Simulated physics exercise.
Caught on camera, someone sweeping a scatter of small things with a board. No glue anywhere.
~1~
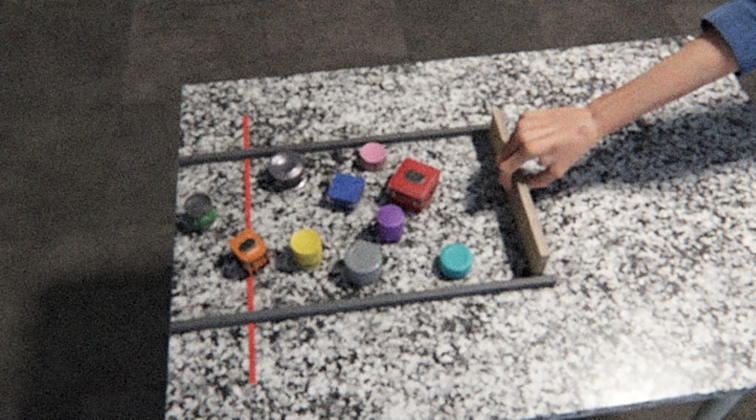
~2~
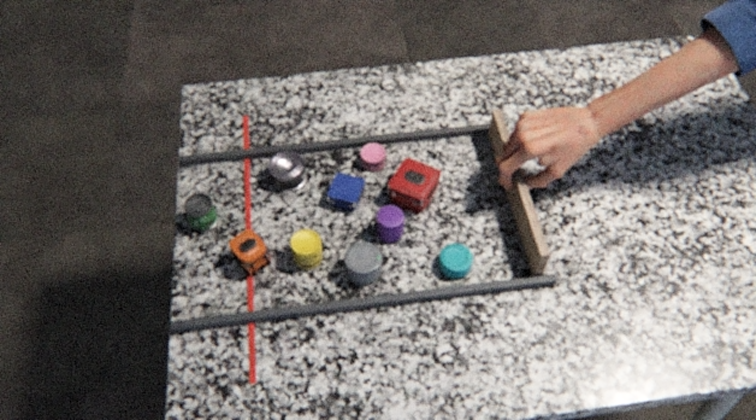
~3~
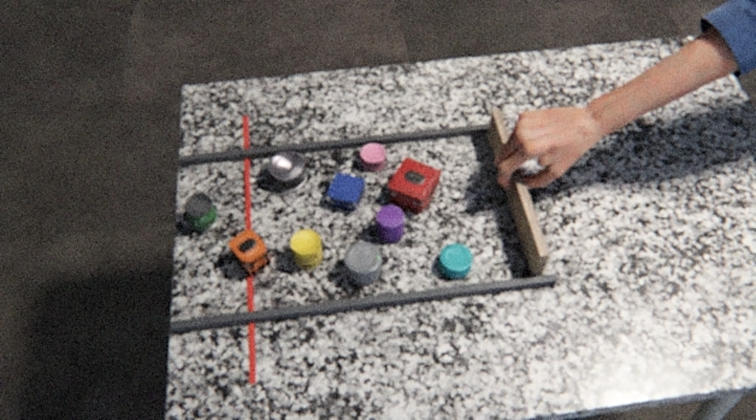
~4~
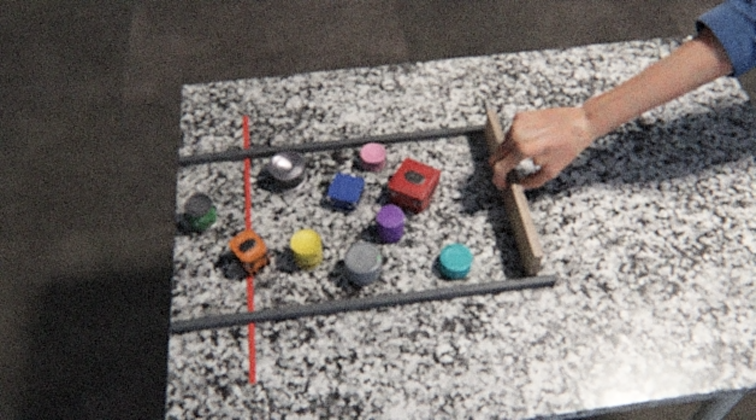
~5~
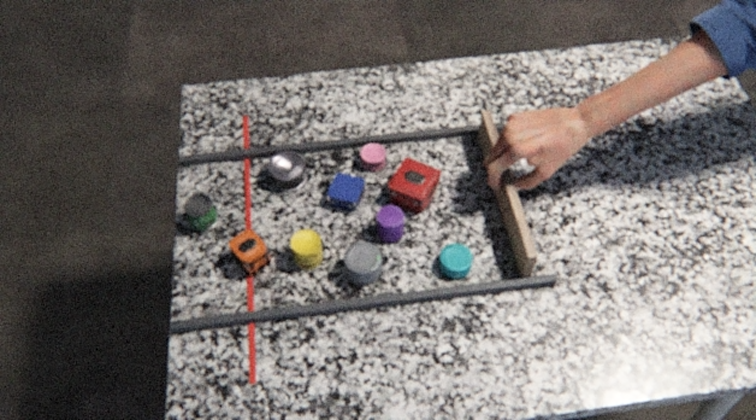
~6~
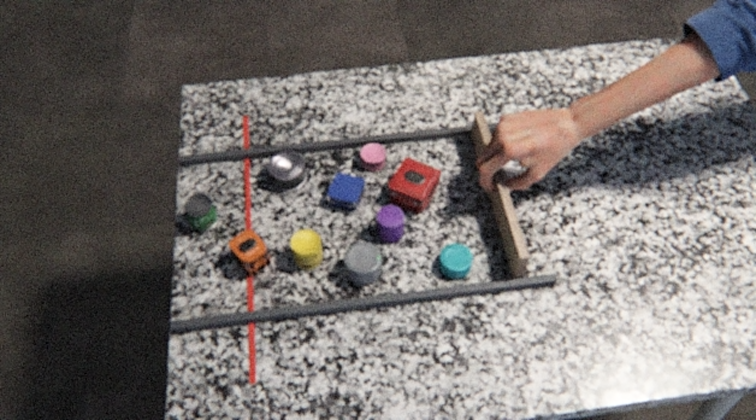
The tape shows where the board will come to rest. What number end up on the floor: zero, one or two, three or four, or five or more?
In the end the number that fall off is one or two.
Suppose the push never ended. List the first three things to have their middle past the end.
In order: The green tin, then the orange case, then the blue case.
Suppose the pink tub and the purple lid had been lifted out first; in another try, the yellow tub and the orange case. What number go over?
First 1, then 1.
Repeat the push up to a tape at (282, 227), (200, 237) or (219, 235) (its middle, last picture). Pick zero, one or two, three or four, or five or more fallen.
For each place: No fall at all; 5 or more; three to four.
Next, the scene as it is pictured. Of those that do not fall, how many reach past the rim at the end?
That would be 1.
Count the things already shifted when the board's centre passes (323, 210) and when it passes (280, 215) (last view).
First 8, then 10.
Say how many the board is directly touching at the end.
It touches 4.
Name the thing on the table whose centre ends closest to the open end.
That is the orange case.
Soon after, none off yet; green tin at rest near (201, 213); orange case at rest near (250, 253); black tin at rest near (288, 171).
In the end, the number that fall off is one or two; gone, green tin.
